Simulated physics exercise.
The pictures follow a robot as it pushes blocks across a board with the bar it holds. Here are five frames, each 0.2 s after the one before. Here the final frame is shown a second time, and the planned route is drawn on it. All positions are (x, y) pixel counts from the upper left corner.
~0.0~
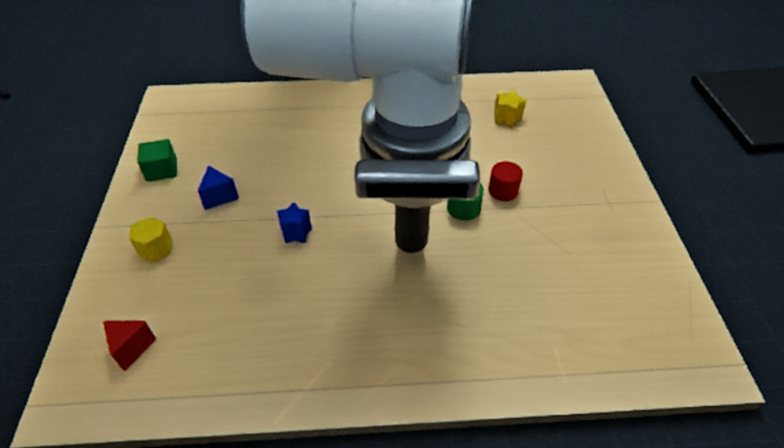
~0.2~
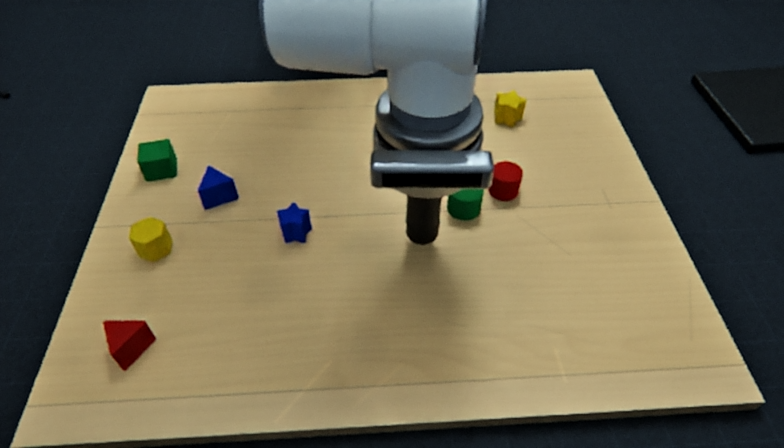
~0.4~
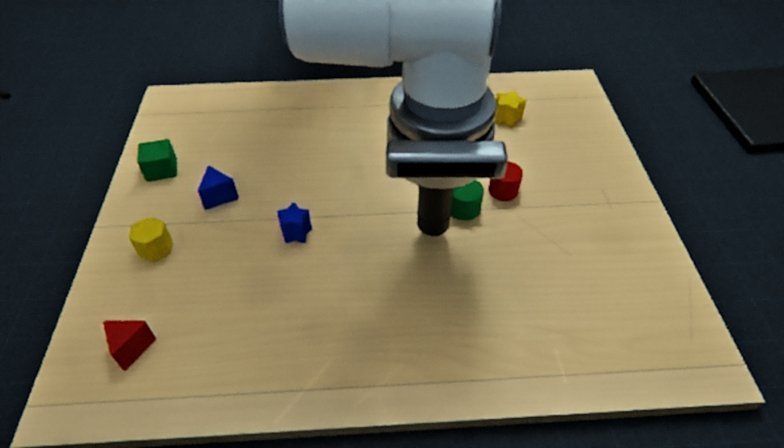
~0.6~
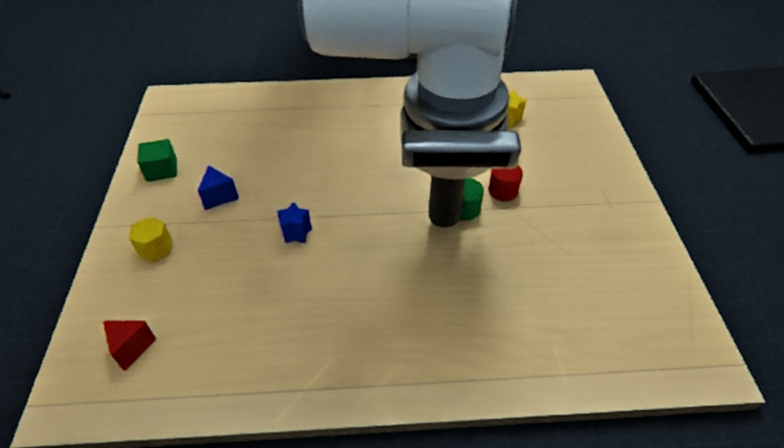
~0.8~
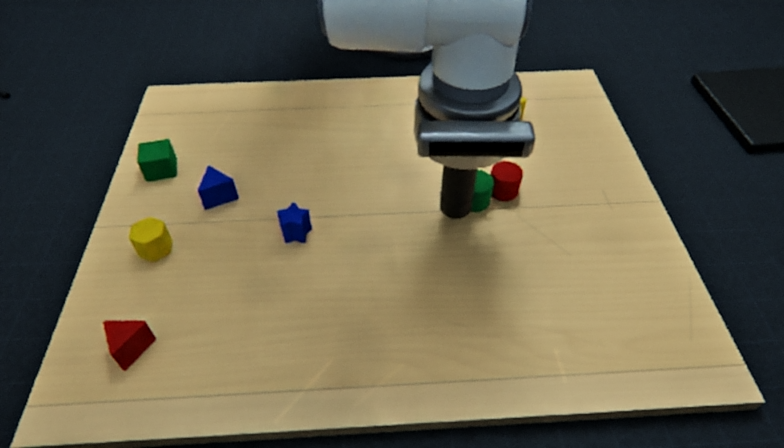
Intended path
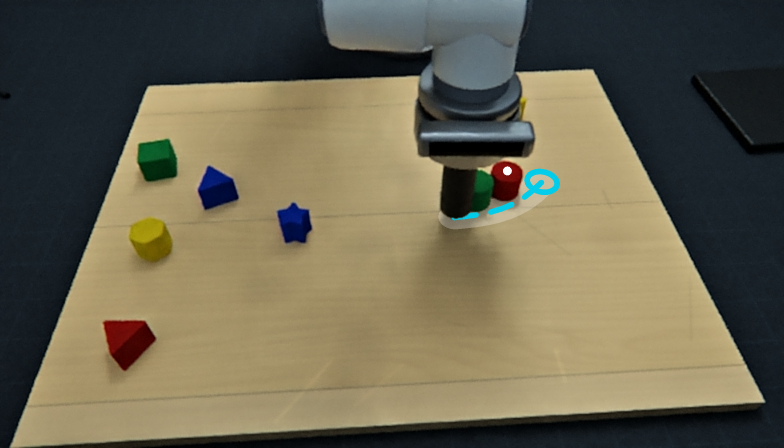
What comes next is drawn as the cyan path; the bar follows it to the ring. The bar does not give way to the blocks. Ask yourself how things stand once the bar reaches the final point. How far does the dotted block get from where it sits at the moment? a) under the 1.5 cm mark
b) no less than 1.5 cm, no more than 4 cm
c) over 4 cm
The correct letter is c.
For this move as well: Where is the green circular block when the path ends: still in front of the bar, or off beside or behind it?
Slipped clear.
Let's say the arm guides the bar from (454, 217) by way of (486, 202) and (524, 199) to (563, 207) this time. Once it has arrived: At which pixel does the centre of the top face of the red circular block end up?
Close to (531, 158).
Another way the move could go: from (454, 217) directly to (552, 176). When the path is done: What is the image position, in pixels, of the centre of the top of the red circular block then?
In the picture, that point is around (548, 137).
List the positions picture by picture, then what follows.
The first picture shows bar's lower end at (411, 241); green circular block hidden; red circular block at (507, 171).
The second picture shows bar at (422, 233); blocks still.
The third picture shows bar at (433, 225); blocks still.
The fourth picture shows bar at (444, 217); blocks still.
The fifth picture shows bar at (455, 208); green circular block at (476, 180); red circular block at (507, 171).
Drawn move, from (454, 217) via (490, 212) and (521, 200), ending at (542, 182); the dot is on the red circular block.
On the path given first. One third of the way, bar at (493, 203); green circular block at (493, 170); red circular block at (520, 160).
Two thirds of the way, bar at (523, 190); green circular block at (496, 166); red circular block at (523, 157).
At the end, bar at (545, 172); green circular block at (496, 166); red circular block at (526, 146).
